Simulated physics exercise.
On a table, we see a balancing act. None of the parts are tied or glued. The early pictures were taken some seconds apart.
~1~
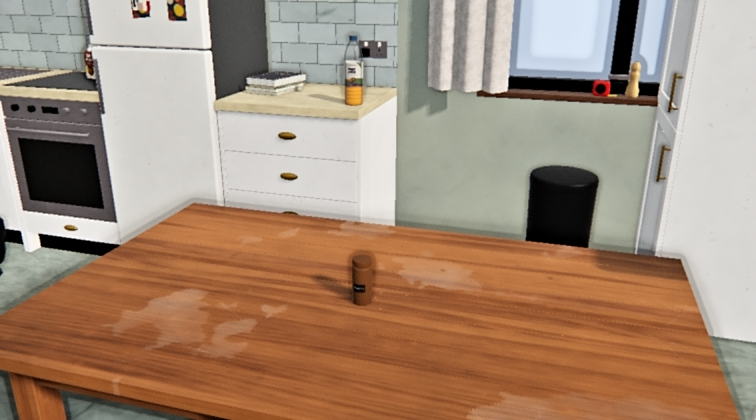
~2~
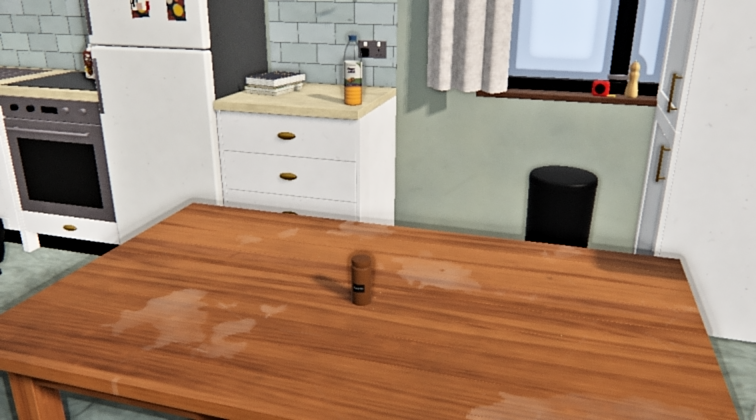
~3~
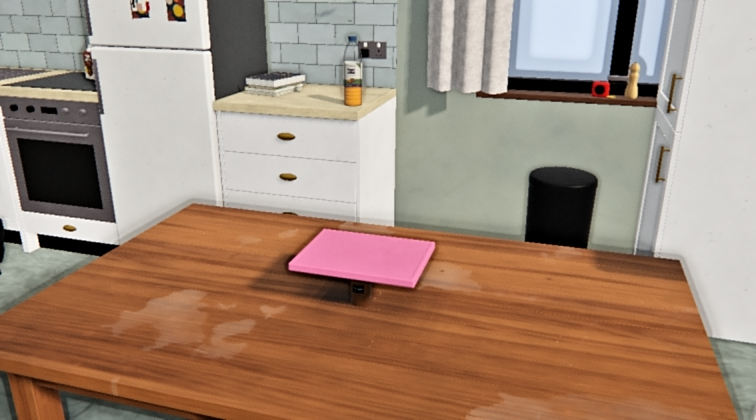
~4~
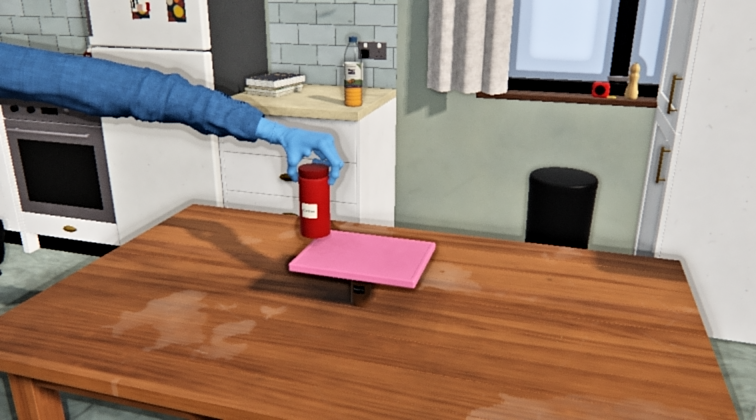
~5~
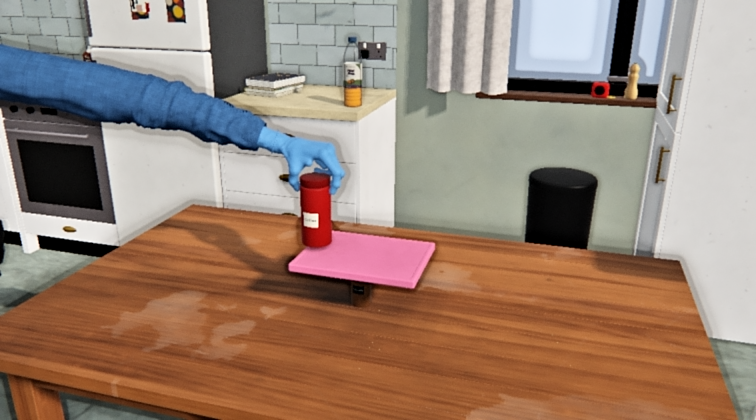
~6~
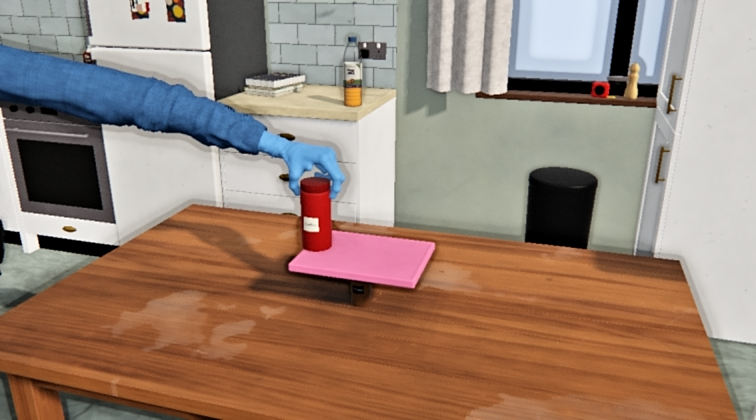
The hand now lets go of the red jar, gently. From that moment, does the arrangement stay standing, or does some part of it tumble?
It tumbles, at least in part.
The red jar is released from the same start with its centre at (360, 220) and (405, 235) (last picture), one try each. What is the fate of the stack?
The stack remains upright with the first try and topples over with the second.
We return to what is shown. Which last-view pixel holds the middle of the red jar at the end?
Look near (285, 278) in the final picture.
Then, 0.50 s past the last view, red jar now fallen; pink lid rocked 48° from its first pose.
Then, 0.80 s past the last view, pink lid rocked 51° from its first pose; brown shaker rocked 21° from its first pose.
Then, 1.00 s past the last view, pink lid now fallen; brown shaker on its side.
Finally, fallen, pink lid, brown shaker and red jar. Final places as the last picture's camera would see them, red jar near (286, 277). The stack gives way.
